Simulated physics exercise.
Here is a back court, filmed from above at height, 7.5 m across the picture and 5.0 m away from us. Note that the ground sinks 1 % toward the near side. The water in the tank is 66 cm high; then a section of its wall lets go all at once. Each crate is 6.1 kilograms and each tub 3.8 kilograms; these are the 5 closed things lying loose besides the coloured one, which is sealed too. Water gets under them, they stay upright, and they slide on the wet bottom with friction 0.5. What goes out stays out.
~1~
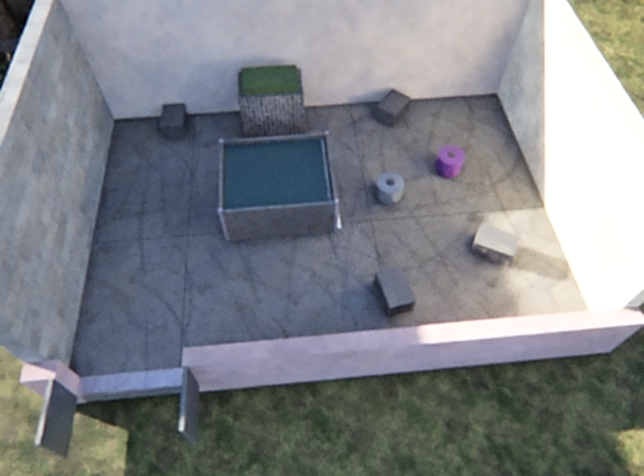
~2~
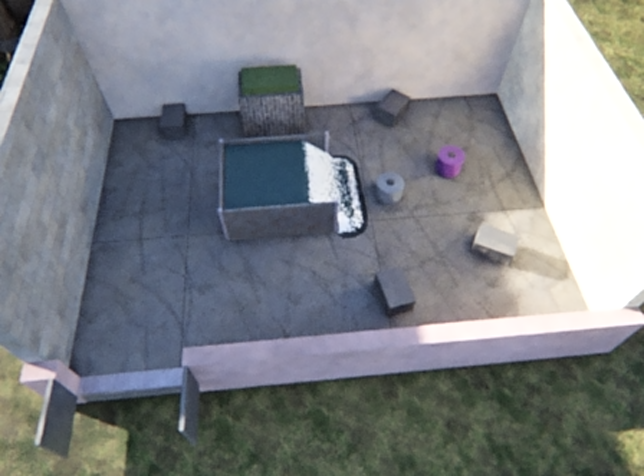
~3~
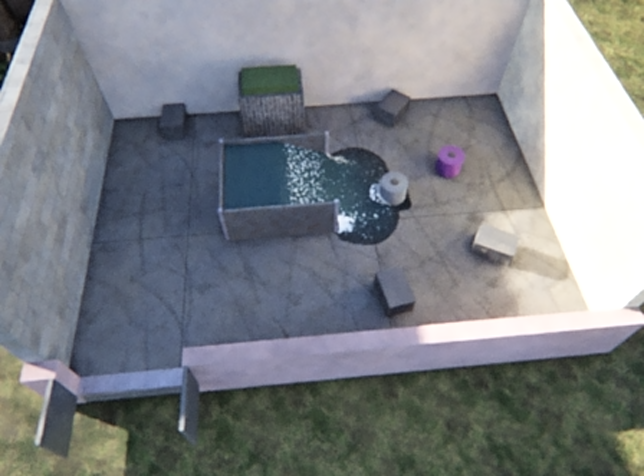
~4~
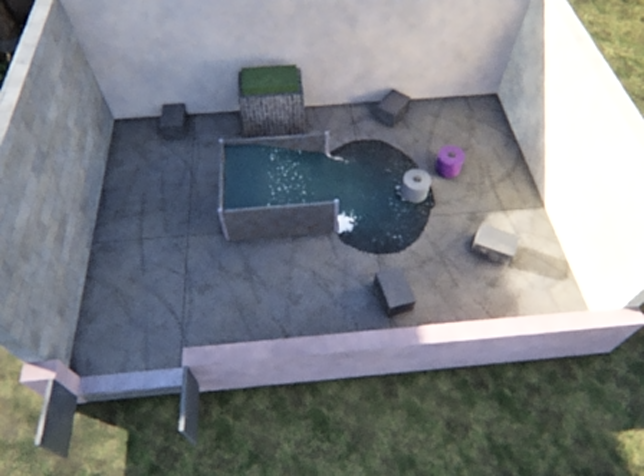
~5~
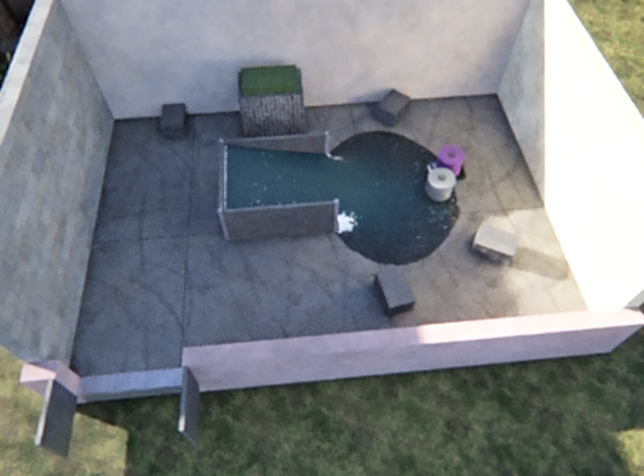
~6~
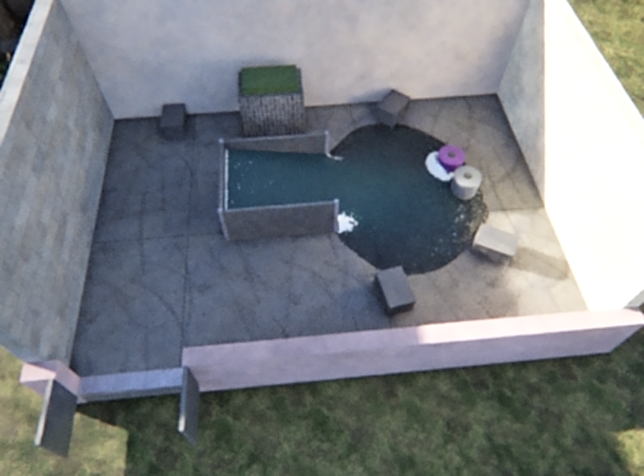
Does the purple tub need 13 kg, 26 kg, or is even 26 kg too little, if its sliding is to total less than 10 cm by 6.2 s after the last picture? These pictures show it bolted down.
Even 26 kg is too little.
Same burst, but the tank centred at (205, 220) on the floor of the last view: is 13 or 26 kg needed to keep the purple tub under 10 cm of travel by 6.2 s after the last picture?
In that case, simply put, both options fail.
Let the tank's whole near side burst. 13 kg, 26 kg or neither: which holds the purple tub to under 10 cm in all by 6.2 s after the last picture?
In that case the lighter mass suffices.
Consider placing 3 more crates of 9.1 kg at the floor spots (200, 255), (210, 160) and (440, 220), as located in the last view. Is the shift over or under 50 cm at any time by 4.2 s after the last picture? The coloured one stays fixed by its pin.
Going through them in that order, the answers are not too far, not too far and too far.
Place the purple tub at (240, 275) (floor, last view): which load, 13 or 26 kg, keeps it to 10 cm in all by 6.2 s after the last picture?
Short version: The lighter already works.
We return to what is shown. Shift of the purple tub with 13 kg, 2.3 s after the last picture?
Shift: Roughly 120 cm.
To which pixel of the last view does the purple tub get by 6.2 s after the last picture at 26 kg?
I'd look near (496, 134).
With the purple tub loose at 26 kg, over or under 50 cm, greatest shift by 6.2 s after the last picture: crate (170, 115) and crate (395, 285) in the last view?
One after the other: Does not reach it, then goes beyond it.
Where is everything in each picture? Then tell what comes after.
In the first frame, the purple tub at (452, 155) rests on the ground; 2.4 m2 under water; 0 of 6 have shifted.
In the second frame, the purple tub at (452, 155), on the bottom; 3.3 m2 under water; 0 of 6 have shifted.
In the third frame, the purple tub at (452, 155), on the bottom; water covers 4.2 m2; 1 of 6 have shifted.
In the fourth frame, the purple tub at (452, 155) rests on the ground; 5.6 m2 under water; 1 of 6 have shifted.
In the fifth frame, the purple tub at (452, 155), on the bottom; water covers 7.1 m2; 1 of 6 have shifted.
In the sixth frame, the purple tub at (452, 155), on the bottom; 8.6 m2 under water; 1 of 6 have shifted.
Then, 0.6 s after the last picture the purple tub would be 114 cm from its start with 13 kg and 62 cm from its start with 26 kg; 8 cm of water round it then.
Then, 2.3 s after the last picture the purple tub would be 114 cm from its start with 13 kg and 114 cm from its start with 26 kg; 18 cm of water round it then.
Then, 4.2 s after the last picture the purple tub would be 80 cm from its start with 13 kg and 99 cm from its start with 26 kg; 8 cm of water round it then.
Then, 6.2 s after the last picture the purple tub would be 130 cm from its start with 13 kg and 99 cm from its start with 26 kg; 5 cm of water round it then.
